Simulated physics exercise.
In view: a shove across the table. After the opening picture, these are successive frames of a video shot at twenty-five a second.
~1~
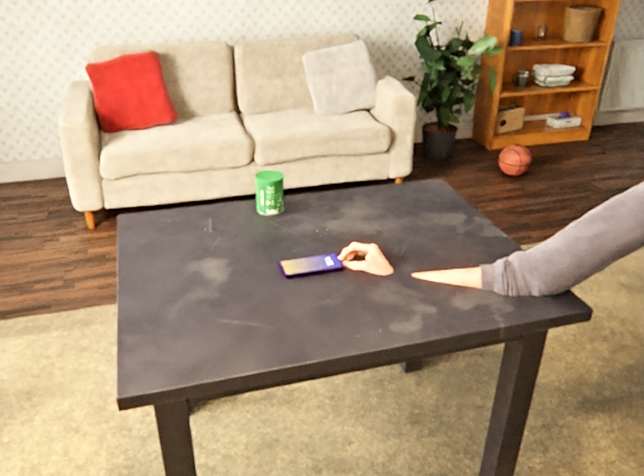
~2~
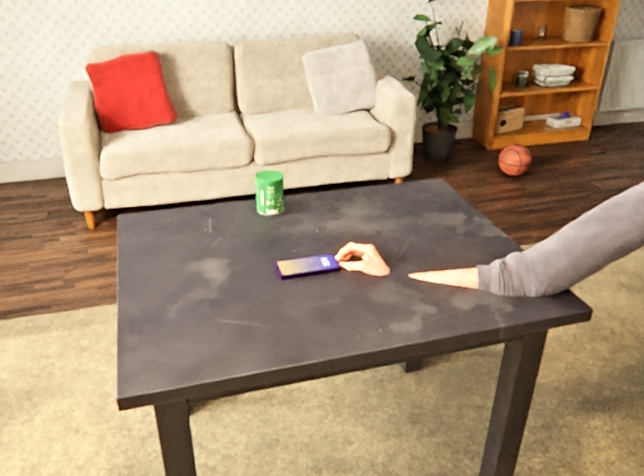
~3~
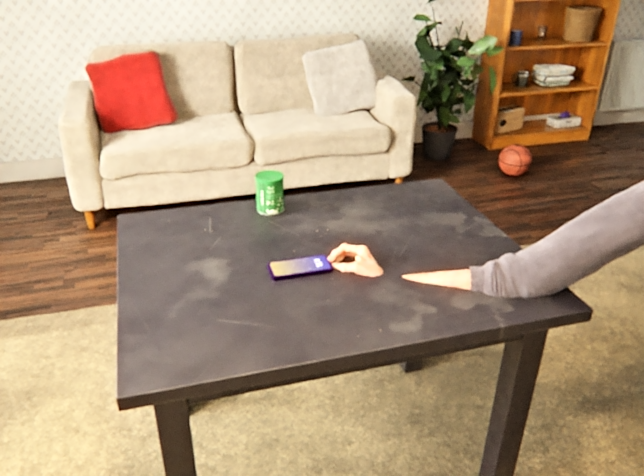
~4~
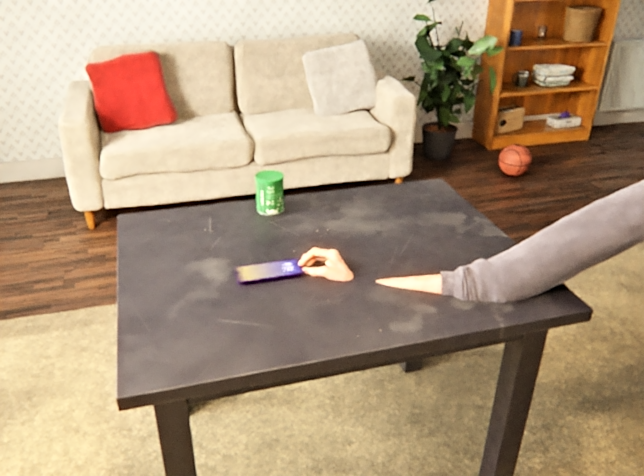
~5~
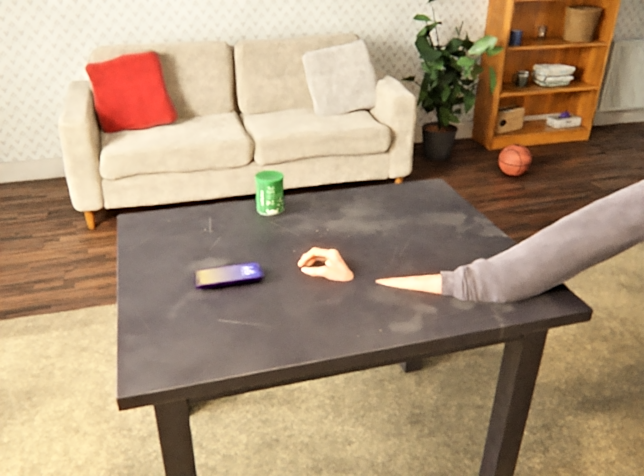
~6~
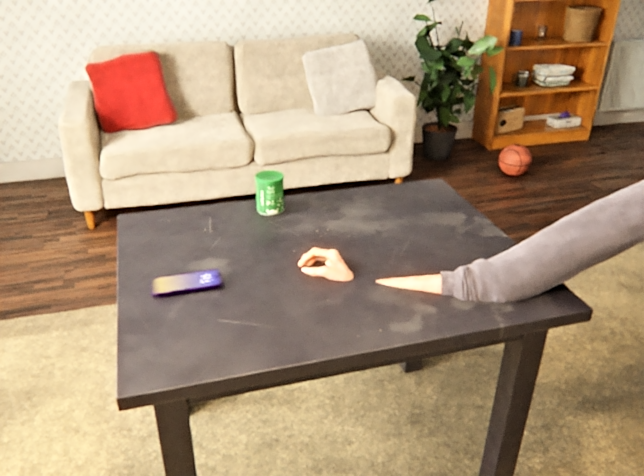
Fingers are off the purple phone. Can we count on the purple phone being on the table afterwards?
The purple phone drops to the floor.
Then, 0.20 s past the last view, purple phone now off the table.
Then, 0.40 s past the last view, things are still on the move.
Finally, off the table, purple phone.
